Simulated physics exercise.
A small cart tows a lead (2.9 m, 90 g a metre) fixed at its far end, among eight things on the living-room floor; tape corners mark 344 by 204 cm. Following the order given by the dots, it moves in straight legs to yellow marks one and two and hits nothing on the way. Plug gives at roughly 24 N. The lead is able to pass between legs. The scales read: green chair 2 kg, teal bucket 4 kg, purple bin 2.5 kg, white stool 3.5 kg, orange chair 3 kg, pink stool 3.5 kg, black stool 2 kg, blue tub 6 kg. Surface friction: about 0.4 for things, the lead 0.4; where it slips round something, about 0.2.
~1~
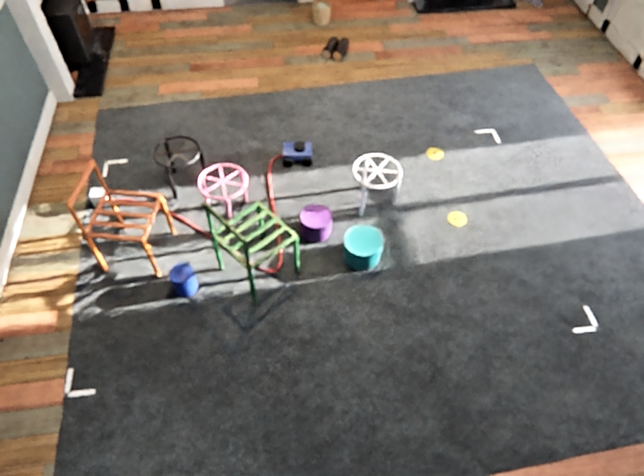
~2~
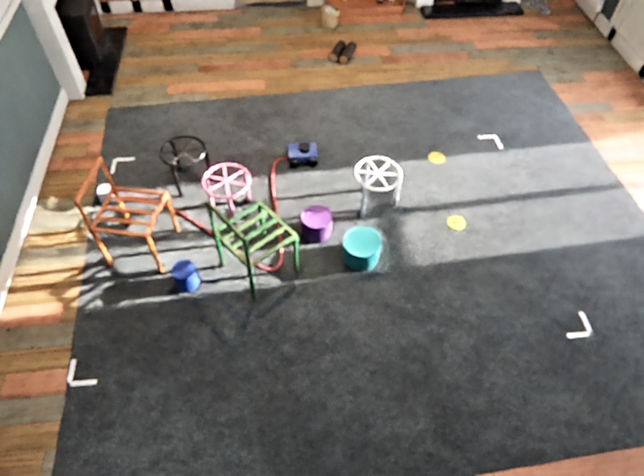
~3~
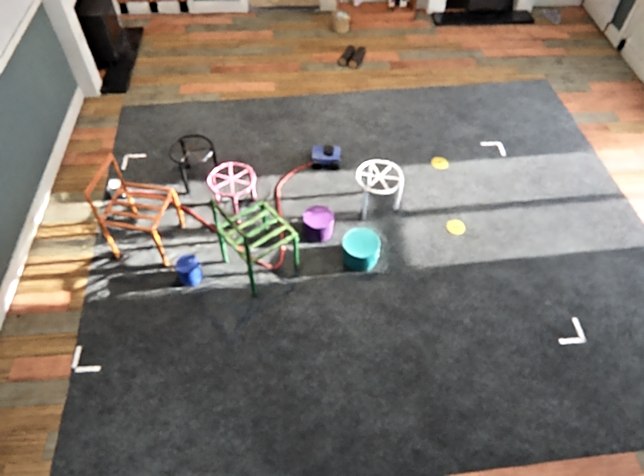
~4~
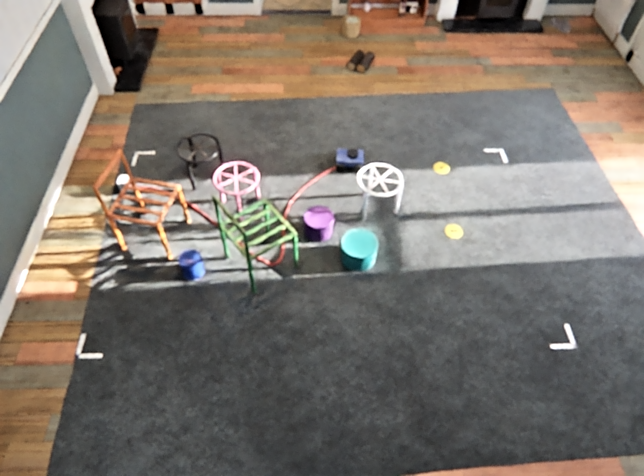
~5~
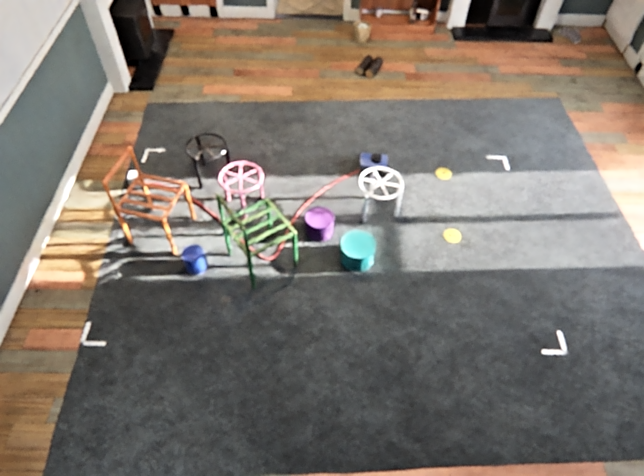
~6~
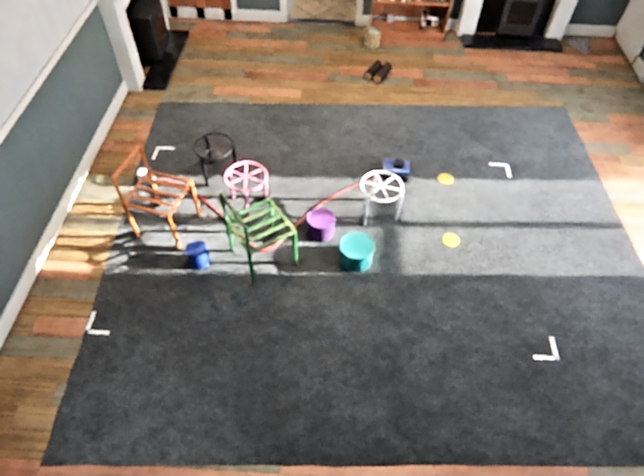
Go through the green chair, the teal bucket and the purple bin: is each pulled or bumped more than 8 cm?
Green chair: Yes, teal bucket: No, purple bin: No.
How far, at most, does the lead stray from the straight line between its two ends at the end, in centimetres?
Roughly 30 centimetres.
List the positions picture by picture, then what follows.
The first picture shows shows, green chair (254, 234); teal bucket (363, 240); purple bin (316, 215); marks (435, 154) (457, 219); cart (292, 158).
The second picture shows shows, cart (297, 159).
The third picture shows shows, cart (320, 161).
In the fourth picture, shows, lead runs through (318, 177); cart (344, 163).
In the fifth picture, shows, lead runs through (341, 180); cart (368, 167).
The sixth picture shows shows, green chair (260, 224); teal bucket (357, 245); purple bin (321, 218); cart (390, 173).
Next, cart at (425, 176), lead slack at the fixed end; nothing else has moved.
Then, cart at (446, 189), lead slack at the fixed end; green chair 18 cm off its start.
After that, cart at (449, 217), lead slack at the fixed end; green chair 18 cm off its start at (267, 207).
Later, cart at (444, 236), 11 N at the fixed end; green chair 18 cm off its start.
At the end, cart at (445, 236), 11 N at the fixed end; green chair 18 cm off its start at (267, 207), teal bucket 0 cm off its start at (357, 245), purple bin 0 cm off its start at (321, 218).
